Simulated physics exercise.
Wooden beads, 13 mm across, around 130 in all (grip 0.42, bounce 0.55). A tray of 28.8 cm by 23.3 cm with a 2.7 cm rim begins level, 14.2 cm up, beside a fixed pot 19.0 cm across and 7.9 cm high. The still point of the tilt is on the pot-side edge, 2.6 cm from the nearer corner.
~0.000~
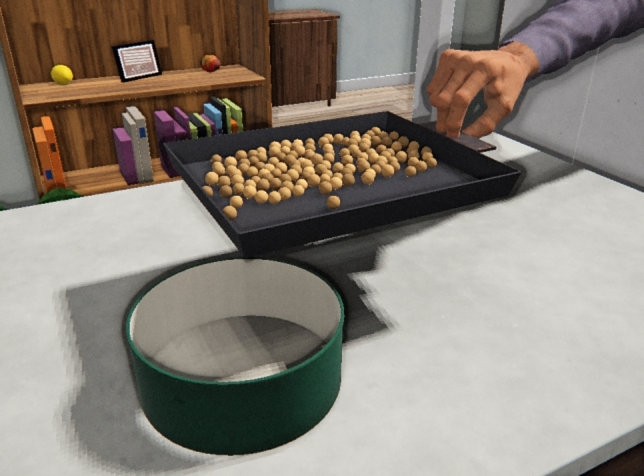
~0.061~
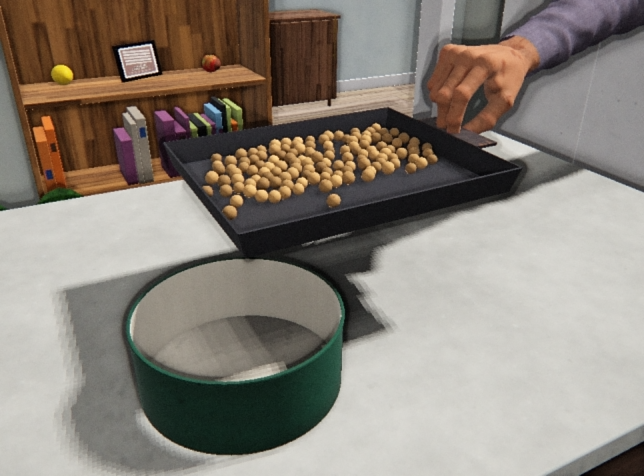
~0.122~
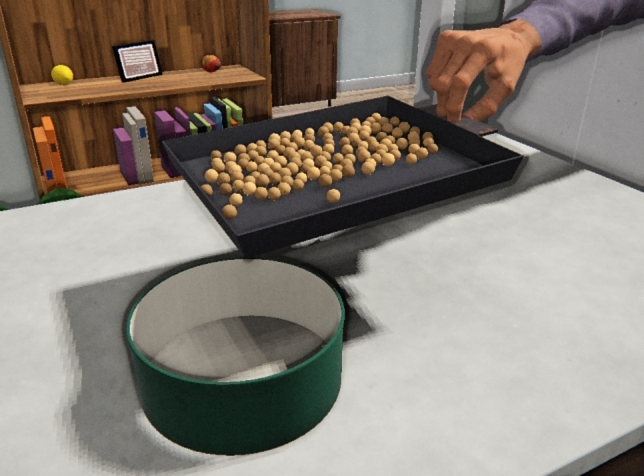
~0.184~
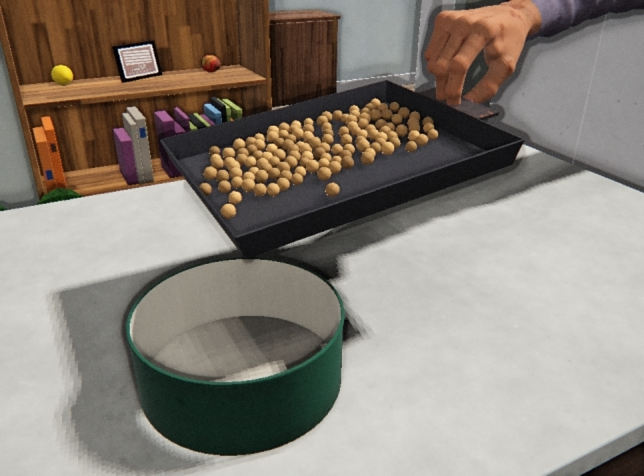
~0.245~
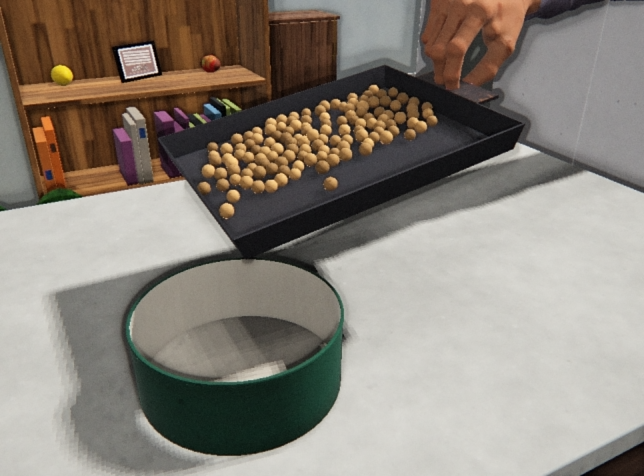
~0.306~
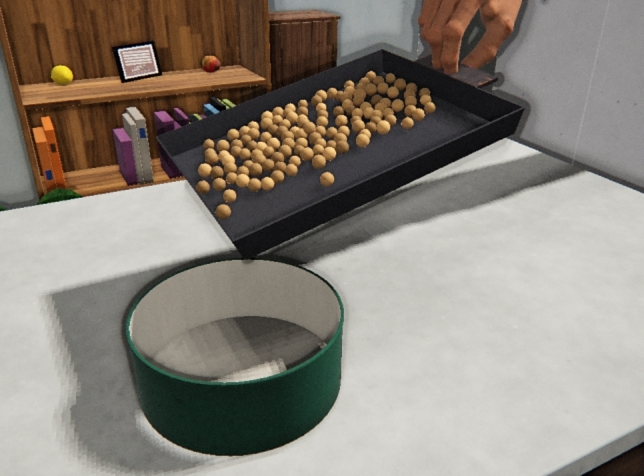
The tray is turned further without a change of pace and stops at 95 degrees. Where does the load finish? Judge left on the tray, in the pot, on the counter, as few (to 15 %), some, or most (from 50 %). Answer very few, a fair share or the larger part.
Left on the tray: Very few; in the pot: The larger part; on the counter: A fair share.
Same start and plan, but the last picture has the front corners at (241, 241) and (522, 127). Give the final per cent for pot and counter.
Pot 95, counter 5.
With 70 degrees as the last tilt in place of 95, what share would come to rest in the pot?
In that case some 5 per cent.
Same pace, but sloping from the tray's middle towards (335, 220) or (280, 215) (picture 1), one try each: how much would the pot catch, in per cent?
About 65 and 95 per cent.
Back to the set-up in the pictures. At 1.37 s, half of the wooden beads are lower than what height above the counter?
About 20 cm.
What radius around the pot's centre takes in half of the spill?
About 22 cm.
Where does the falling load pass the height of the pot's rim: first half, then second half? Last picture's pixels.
At about (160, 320), then at (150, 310).
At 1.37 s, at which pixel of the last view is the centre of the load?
Near (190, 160).
After 0.95 s, tilt 52 degrees; the tray holds 100 %, the pot 0 %.
Then, at 1.37 s, tilt 77 degrees; the tray holds 100 %, the pot 0 %.
Then, at 1.88 s, tilt 95 degrees; the tray holds 5 %, the pot 55 %.
In the end, at 2.9 s, tray 0 %, pot 60 %, counter 40 %.
